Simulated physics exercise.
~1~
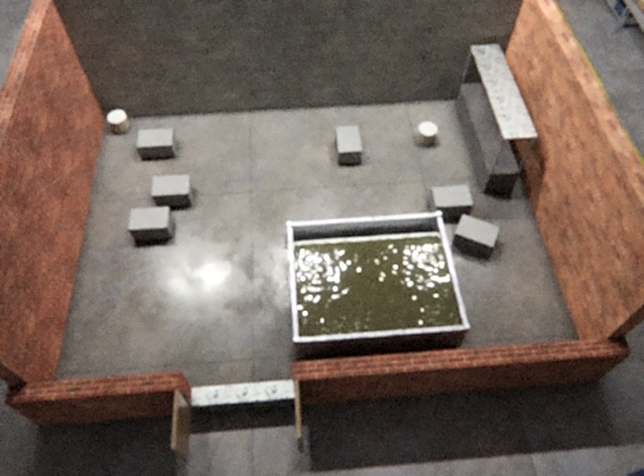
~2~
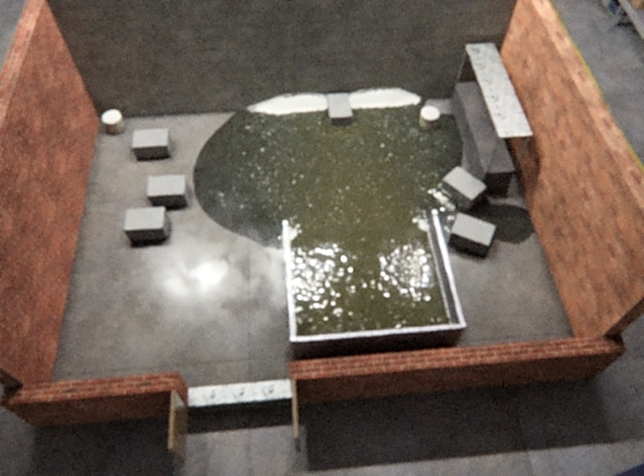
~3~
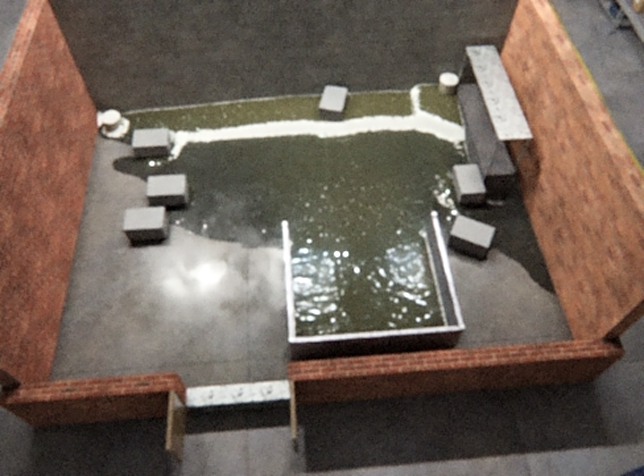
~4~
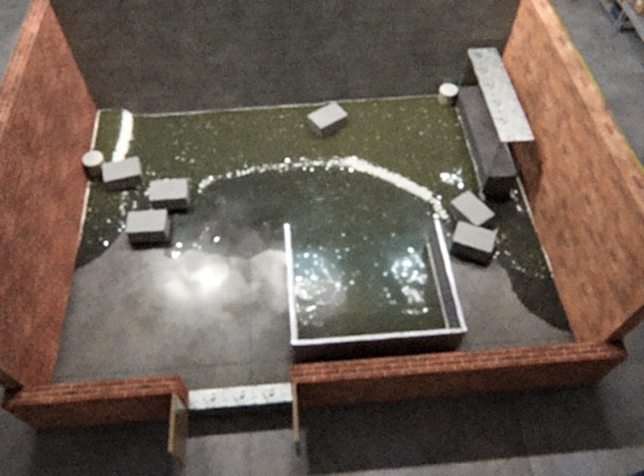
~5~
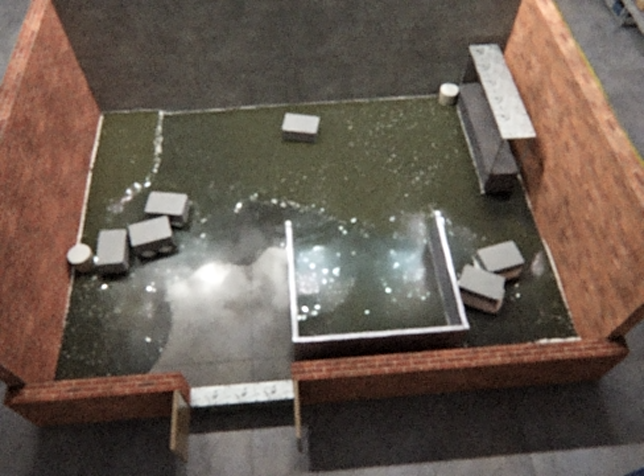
A brick-walled bay held a tank of greenish water until its far side gave way, sending water to the back wall and then around both sides toward the near side, shifting several gray boxes and a white pail, which ended up scattered but upright.
